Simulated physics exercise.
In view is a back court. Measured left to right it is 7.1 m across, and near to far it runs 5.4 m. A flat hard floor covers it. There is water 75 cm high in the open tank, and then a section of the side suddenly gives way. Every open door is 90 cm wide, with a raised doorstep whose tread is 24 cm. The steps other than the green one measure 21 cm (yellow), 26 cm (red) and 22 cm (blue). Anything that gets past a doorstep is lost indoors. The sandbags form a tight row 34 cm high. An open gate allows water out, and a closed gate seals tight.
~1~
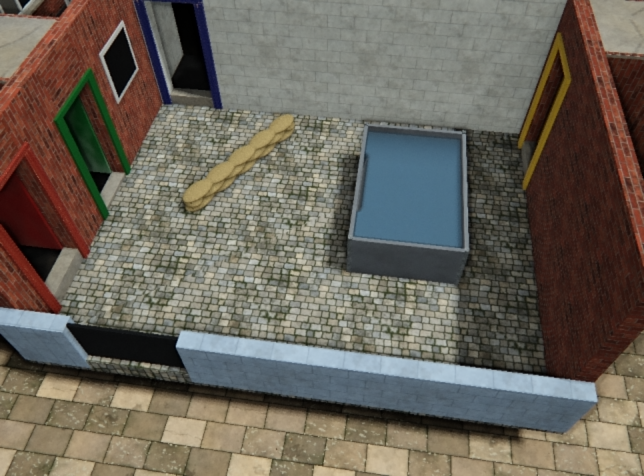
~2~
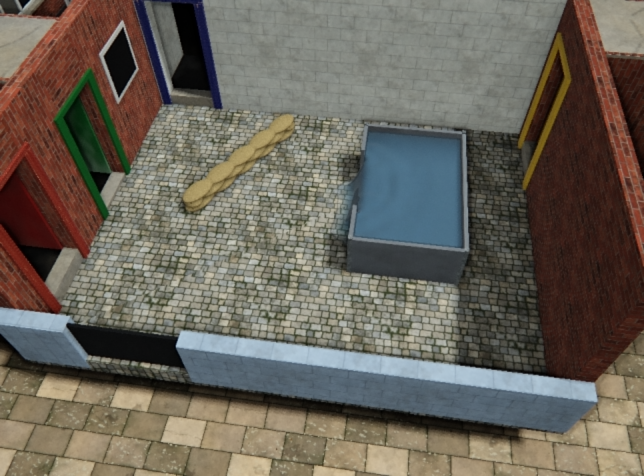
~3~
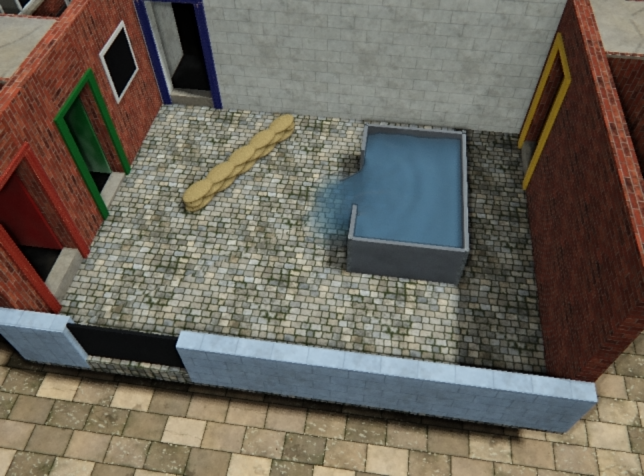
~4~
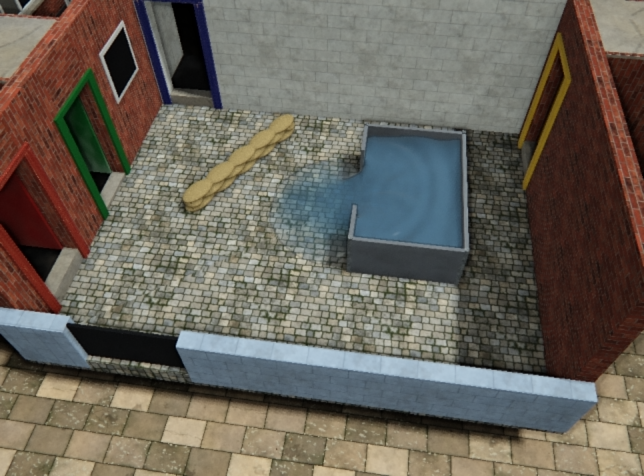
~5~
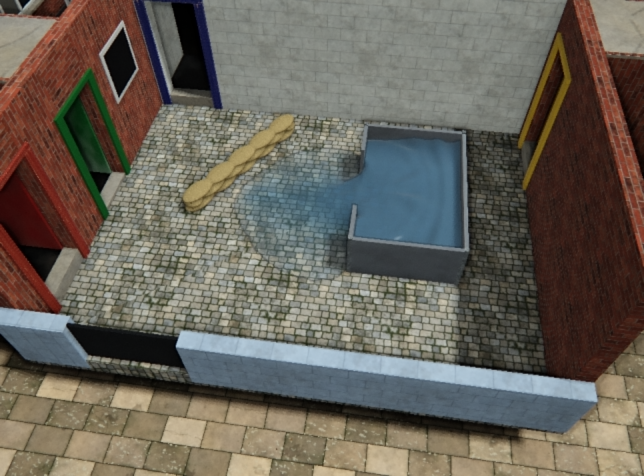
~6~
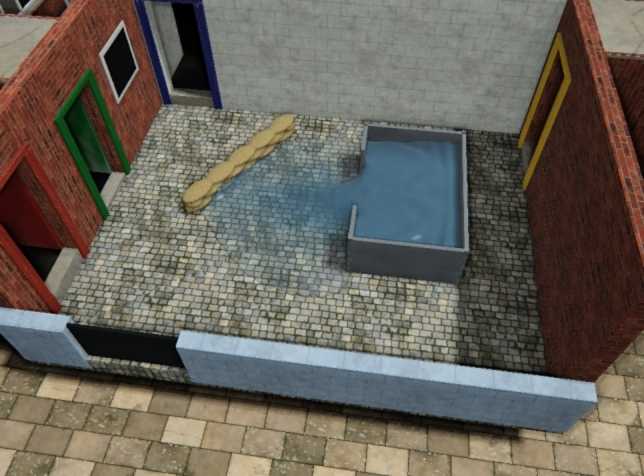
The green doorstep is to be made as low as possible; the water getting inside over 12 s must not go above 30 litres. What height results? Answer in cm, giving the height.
It would have to be roughly 6 cm high.
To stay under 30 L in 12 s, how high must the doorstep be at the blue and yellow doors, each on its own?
About 10.0 cm at blue and 8.5 cm at yellow.
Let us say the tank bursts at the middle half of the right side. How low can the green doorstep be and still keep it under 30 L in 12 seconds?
Near 8.0 cm.
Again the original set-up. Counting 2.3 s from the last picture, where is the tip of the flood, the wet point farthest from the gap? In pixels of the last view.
Near (44, 339).
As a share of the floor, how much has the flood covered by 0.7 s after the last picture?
30 %.
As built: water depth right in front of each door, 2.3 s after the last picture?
Door by door, in centimetres - yellow 0, green 5, red 30, blue 0.
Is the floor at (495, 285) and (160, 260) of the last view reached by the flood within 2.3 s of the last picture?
Note: Point one not yet reached; point two reached.
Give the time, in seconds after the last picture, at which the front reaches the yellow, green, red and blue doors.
The yellow door gets it at 3.0 s, the green door at 1.6 s, the red door at 0.9 s and the blue door at 2.8 s.
Then, 0.7 s after the last picture water covers 30 % of the floor, deepest (42 cm) near (247, 175); it has not reached the green door.
Then, 2.3 s after the last picture water covers 45 % of the floor, deepest (33 cm) near (104, 347); 5 cm at the green door, 0 litres in over its 7 cm doorstep.
Then, 11.3 s after the last picture water covers 95 % of the floor, deepest (14 cm) near (498, 144); 10 cm at the green door, 17 litres in over its 7 cm doorstep.
At the green door as built, the water peaked near 11 cm, 10.5 s after the last picture.
With a doorstep of 5 cm, 44 litres would have come in within the 12 s; with 7 cm, 17 litres. So under 30 litres takes about 6 cm.
